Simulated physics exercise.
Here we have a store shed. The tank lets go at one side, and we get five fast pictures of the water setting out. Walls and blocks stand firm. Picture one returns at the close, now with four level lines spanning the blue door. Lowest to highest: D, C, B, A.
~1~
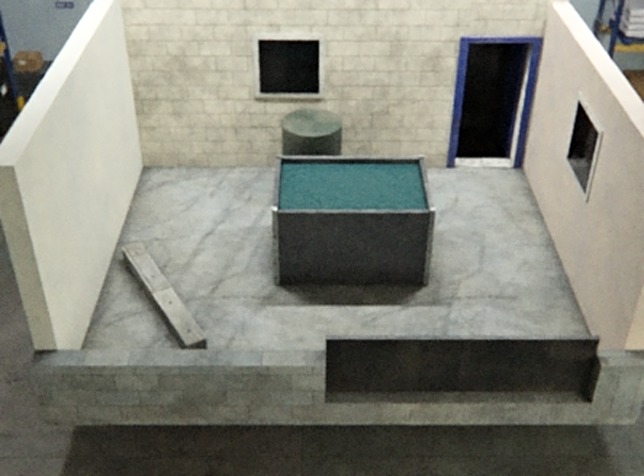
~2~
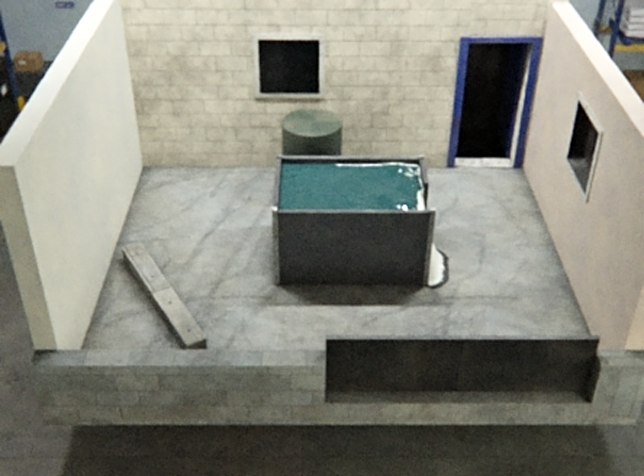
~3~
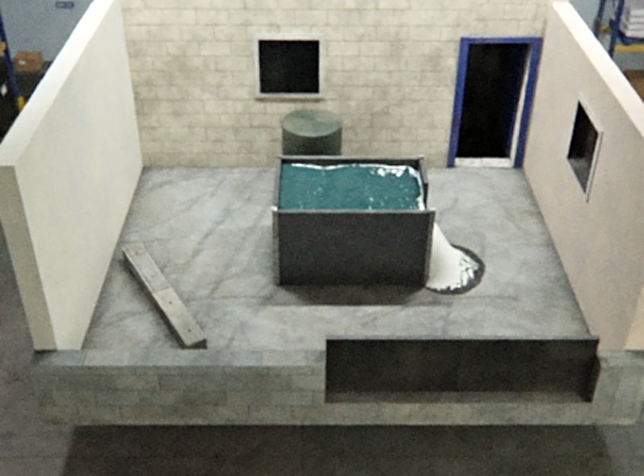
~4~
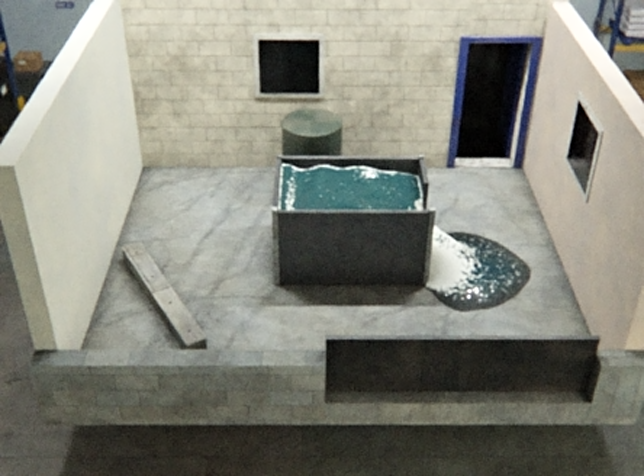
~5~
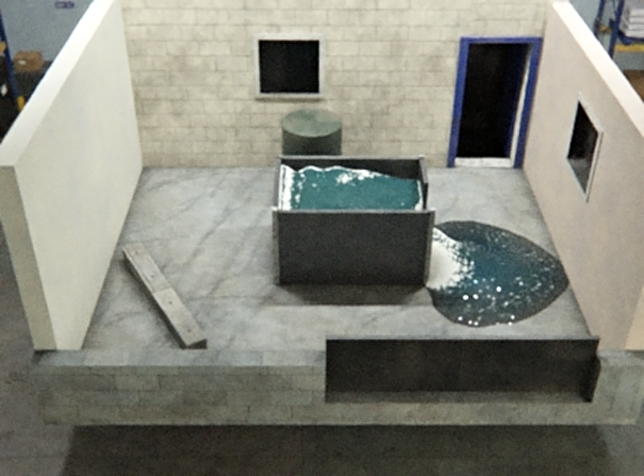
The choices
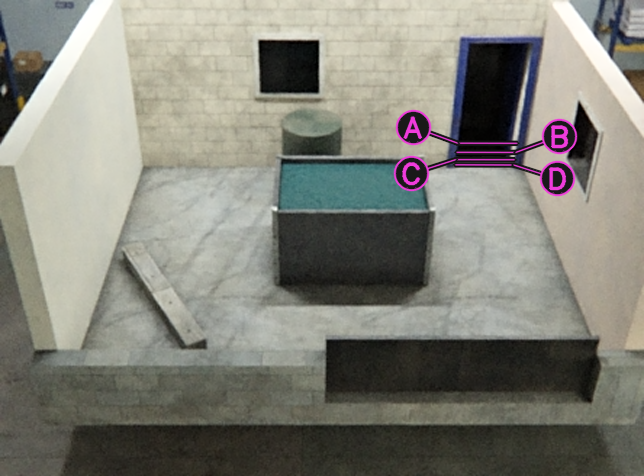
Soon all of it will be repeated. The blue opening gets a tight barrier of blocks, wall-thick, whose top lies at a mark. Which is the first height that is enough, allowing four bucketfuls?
The limit is B.
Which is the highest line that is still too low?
It is C.
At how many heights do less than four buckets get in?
Two of them.
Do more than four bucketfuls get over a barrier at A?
No, not at all.
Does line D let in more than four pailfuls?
Yes.
In magenta, A at (487, 143); B at (486, 152); C at (485, 159); D at (484, 164); from the bottom up D, C, B, A.
With A, nothing gets over.
With B, a bucket or two gets in.
With C, about 11 bucketfuls get in.
With D, dozens of bucketfuls pour in.
